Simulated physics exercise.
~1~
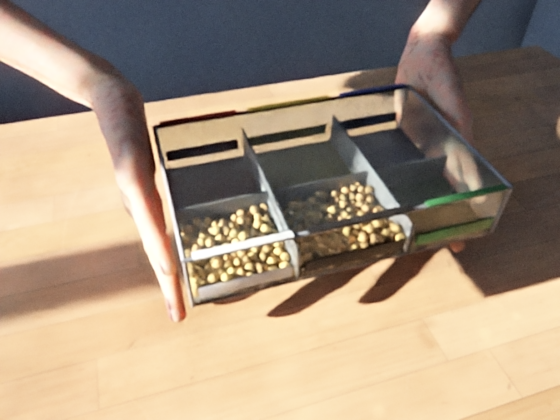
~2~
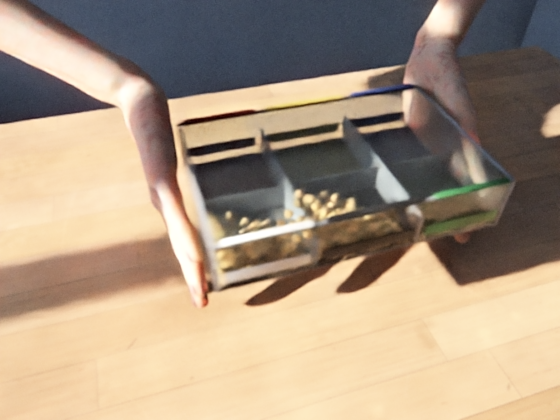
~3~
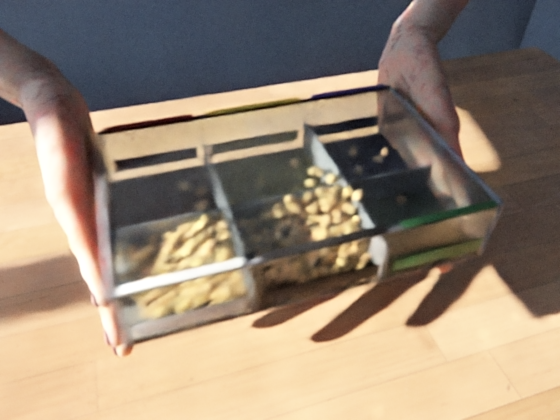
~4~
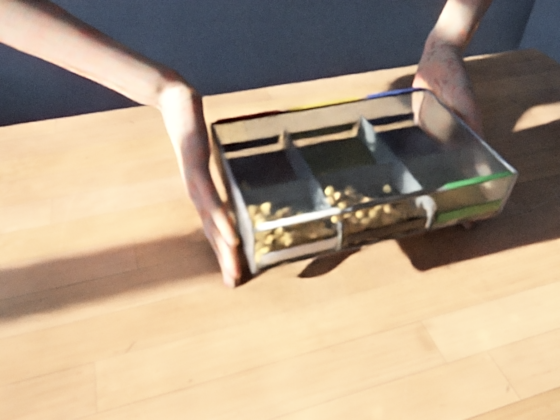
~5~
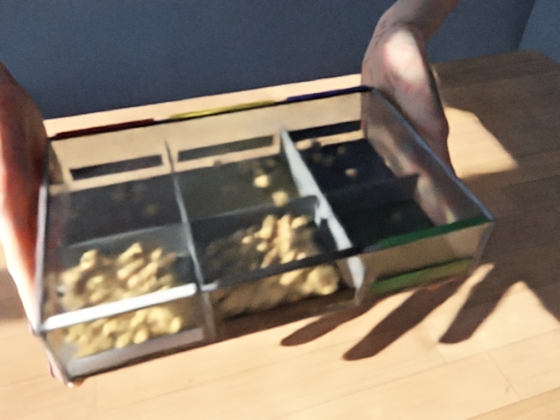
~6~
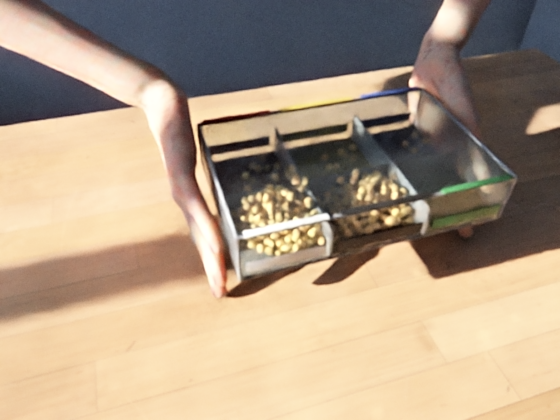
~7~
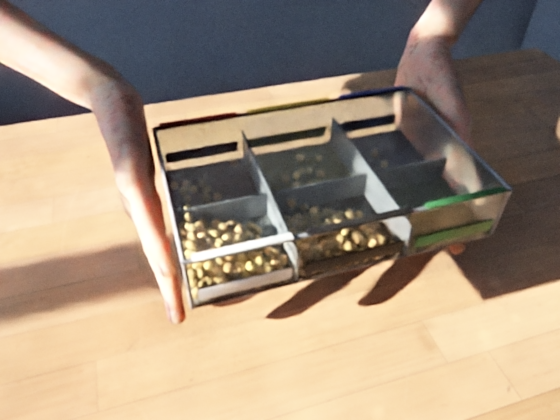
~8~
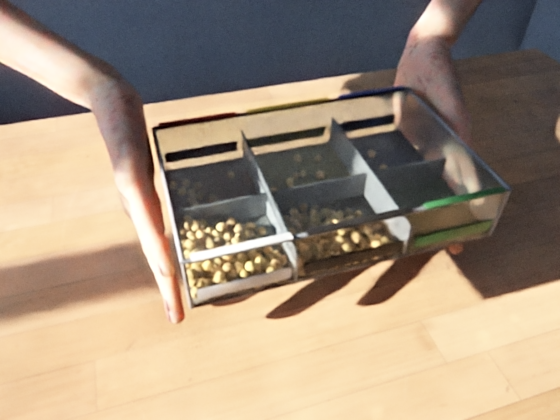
Two hands hold a clear lidded box of dried chickpeas above a pale wooden table, seen from above and in front against a dark blue-grey backdrop. Low walls divide the box into six compartments, with coloured strips along its edges, including green at the near right. The chickpeas lie mostly in the near left and near middle compartments. The hands shake the box right and left in repeated swings, and the pieces slide and scatter, some reaching the far compartments. Finally the box stops, with most chickpeas still in the near left and middle compartments.
